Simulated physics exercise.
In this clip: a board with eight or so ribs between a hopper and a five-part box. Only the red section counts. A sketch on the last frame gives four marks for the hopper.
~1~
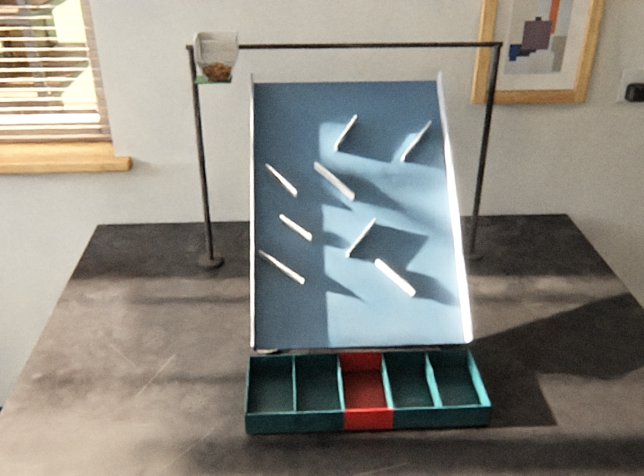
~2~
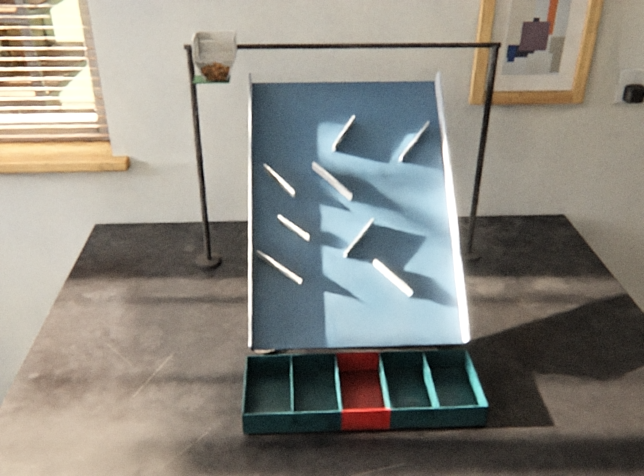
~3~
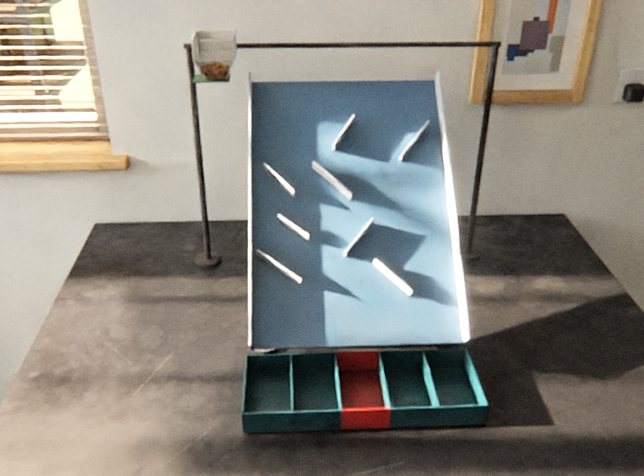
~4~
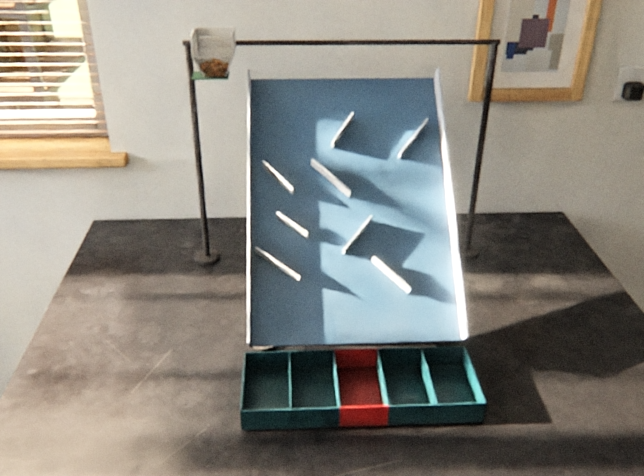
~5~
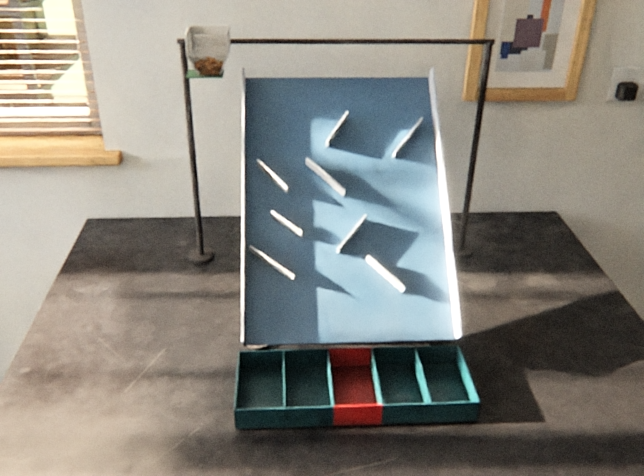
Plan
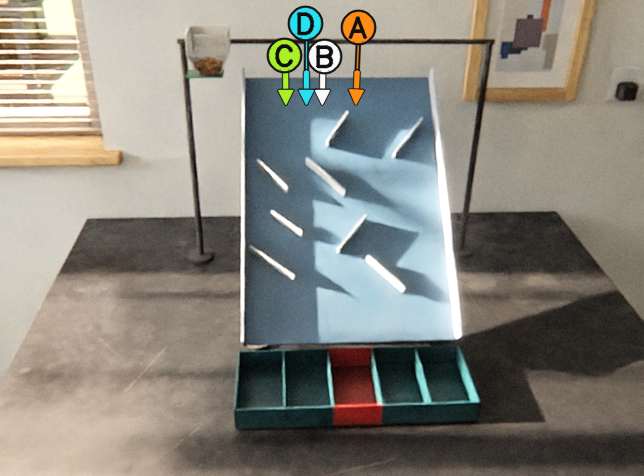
Only the view moves, drifting very slightly, while the small clear hopper of brown bits at upper left and everything else on the dark tabletop stay still. Seen from the front and a little above, a tilted blue board with white edges and slanted pale ribs stands before a thin dark metal frame. Below it sits a teal five-part box with a red middle section, as sunlight and shadows lie across the board.
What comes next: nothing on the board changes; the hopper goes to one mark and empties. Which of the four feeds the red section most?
Mark C does it best.
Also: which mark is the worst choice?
The answer is A.
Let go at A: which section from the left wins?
The fifth.
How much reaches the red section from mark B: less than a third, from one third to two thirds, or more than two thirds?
Less than a third.
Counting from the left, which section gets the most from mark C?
The third from the left.
On the marked copy, mark A meets the board at (356, 99); mark B meets the board at (322, 99); mark C meets the board at (285, 99); mark D meets the board at (306, 99).
With A, only a few in the red section, all but a few in other sections.
With B, a small share in the red section, the bulk in other sections.
With C, close to two thirds in the red section, close to a third in other sections, only a few held on the board.
With D, close to a third in the red section, close to two thirds in other sections.
